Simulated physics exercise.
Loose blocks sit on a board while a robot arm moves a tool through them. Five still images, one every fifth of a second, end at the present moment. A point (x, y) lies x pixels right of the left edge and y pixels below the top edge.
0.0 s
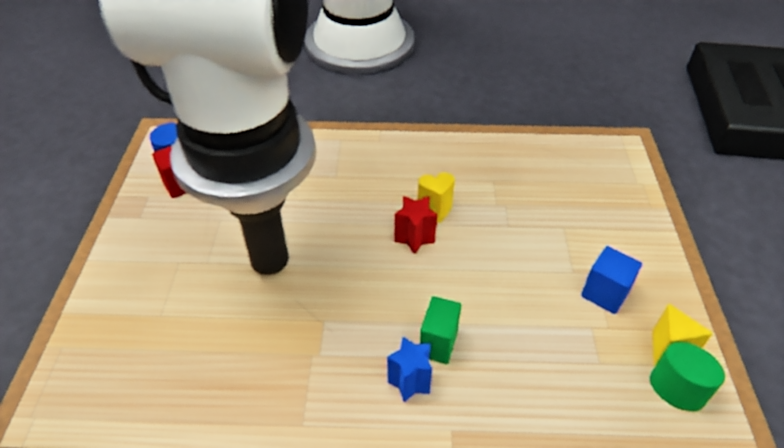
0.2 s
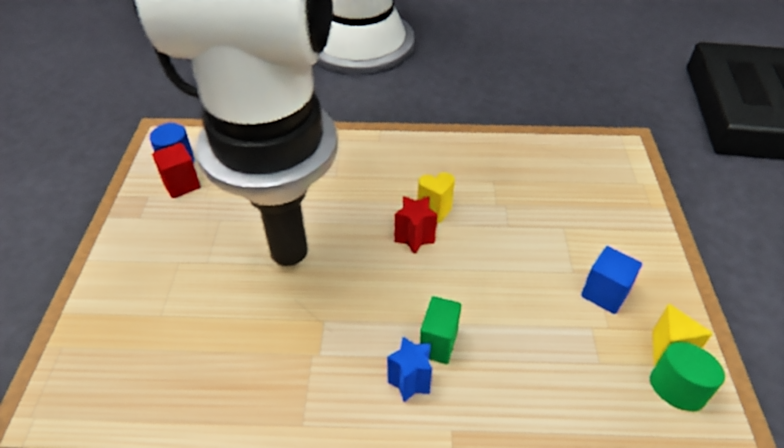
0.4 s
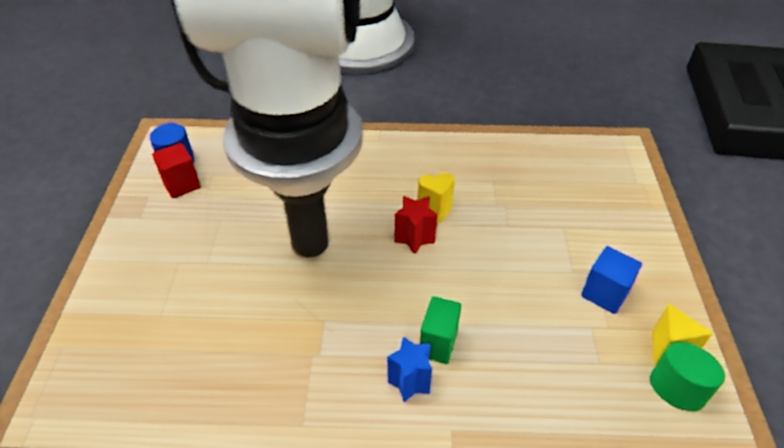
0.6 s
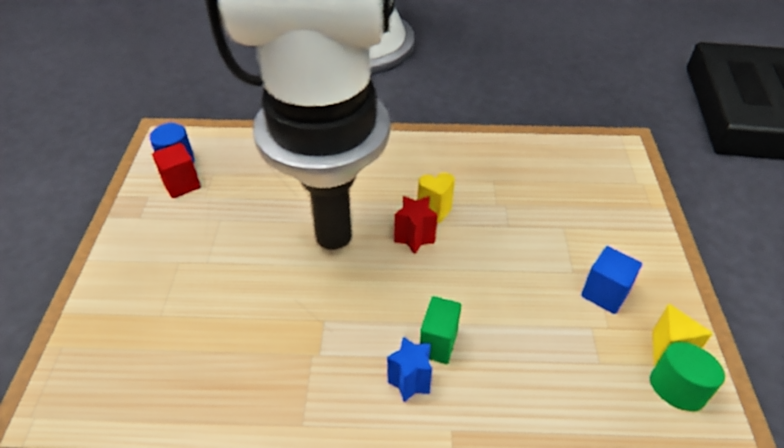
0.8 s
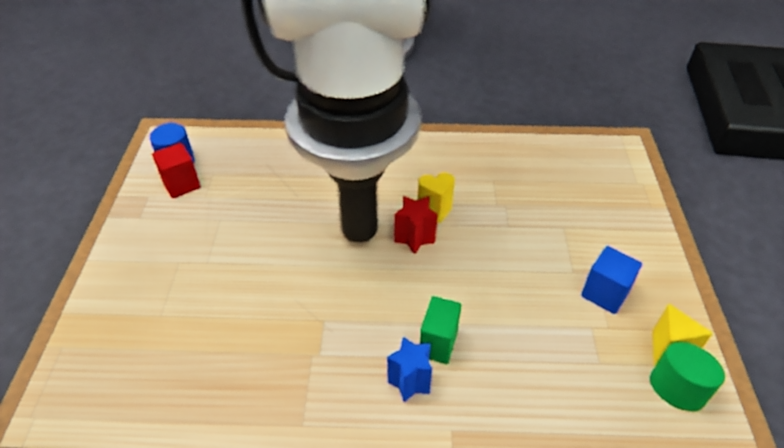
A white robot arm with a black cylindrical tool glides steadily rightward and slightly toward the back across a wooden board, drawing close to a red star block beside a yellow heart, while all the scattered colored blocks stay still.
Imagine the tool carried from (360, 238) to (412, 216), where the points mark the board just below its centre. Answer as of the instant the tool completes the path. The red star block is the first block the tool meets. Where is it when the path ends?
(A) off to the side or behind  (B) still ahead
A (off to the side or behind)
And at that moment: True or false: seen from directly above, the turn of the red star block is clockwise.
The statement is correct.
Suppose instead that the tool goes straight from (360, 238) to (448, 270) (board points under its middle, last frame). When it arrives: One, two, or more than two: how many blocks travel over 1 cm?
By the end, one block will have moved.
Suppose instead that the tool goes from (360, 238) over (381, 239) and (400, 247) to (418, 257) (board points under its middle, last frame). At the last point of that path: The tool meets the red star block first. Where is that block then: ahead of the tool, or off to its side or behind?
It slips out to the side or back.
On the path given first. Halfway along, tool at (387, 217); nothing pushed yet.
At the end, tool at (412, 207); red star block at (431, 208), turned 40° clockwise; yellow heart-shaped block at (445, 179).
